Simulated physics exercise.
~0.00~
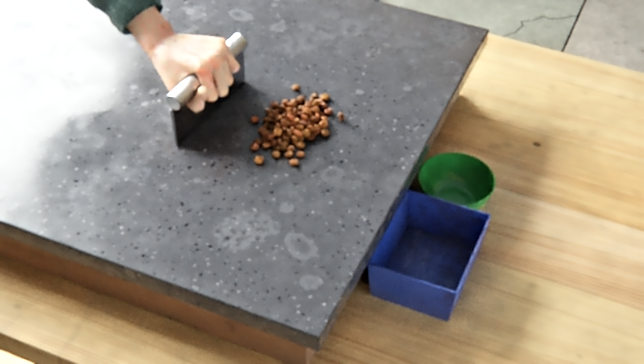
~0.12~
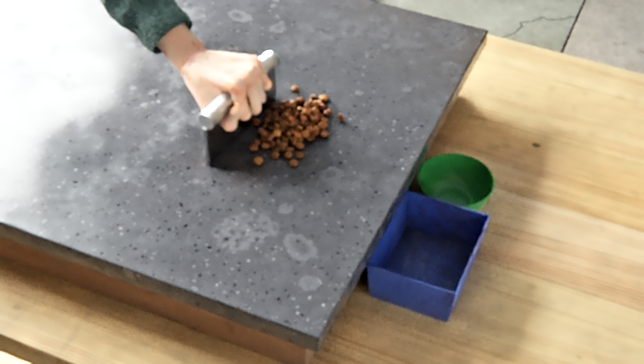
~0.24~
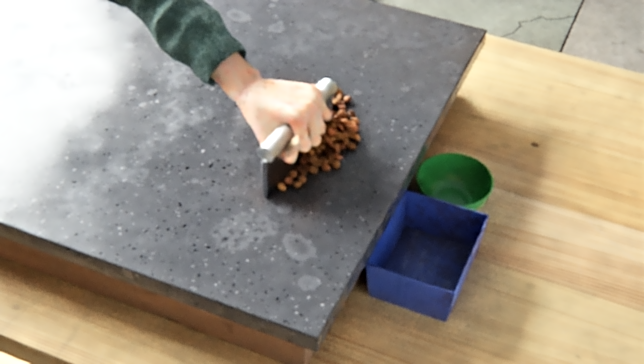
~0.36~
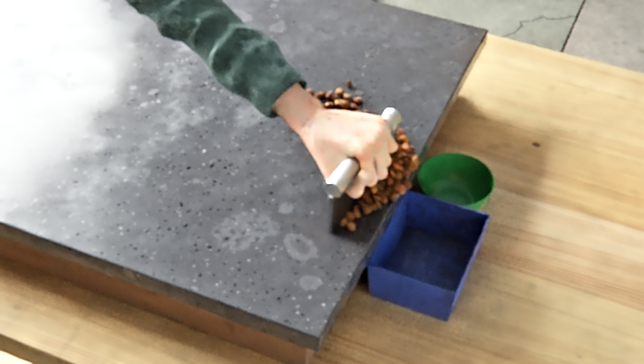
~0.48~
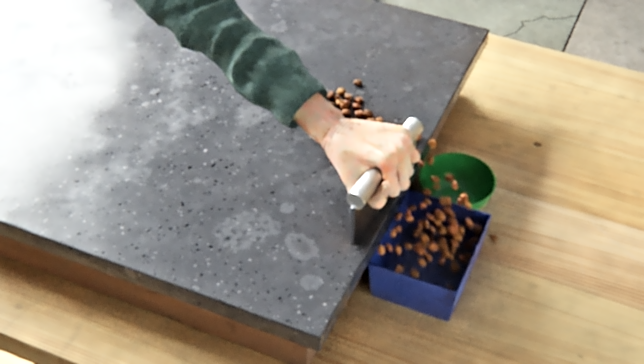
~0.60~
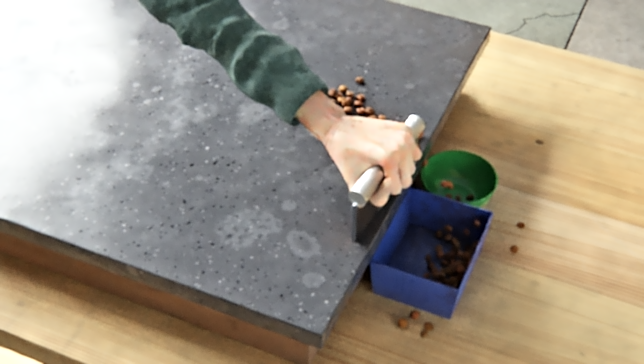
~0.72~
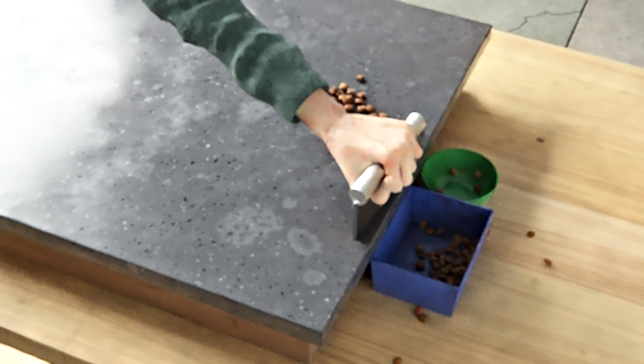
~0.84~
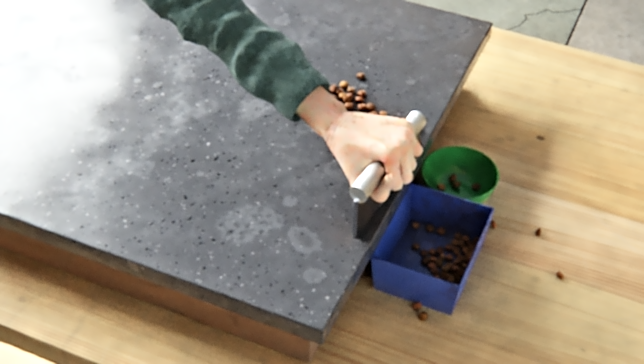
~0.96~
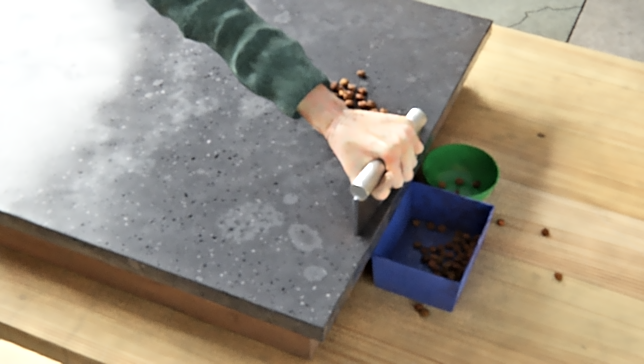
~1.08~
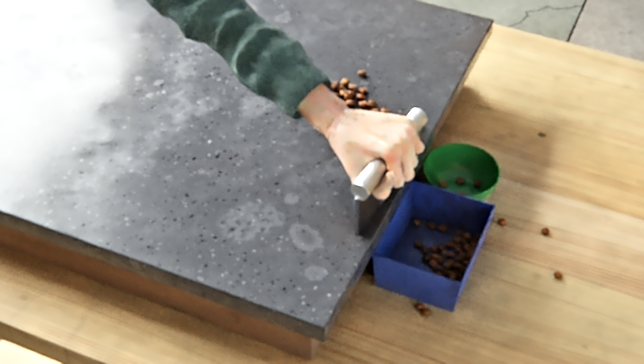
At first, a hand in a green sleeve holds a dark scraper by its pale handle on a speckled slab, left of a loose heap of brown kibble. The hand pushes the scraper right and down, gathering the pieces and driving them toward the edge, while some slip behind the arm. Many then spill over the side as the scraper halts at the edge. Most drop into the blue tin, a few land in the green bowl, and several scatter across the wooden surface below. Finally, the hand stays put, with a small cluster still on the slab.
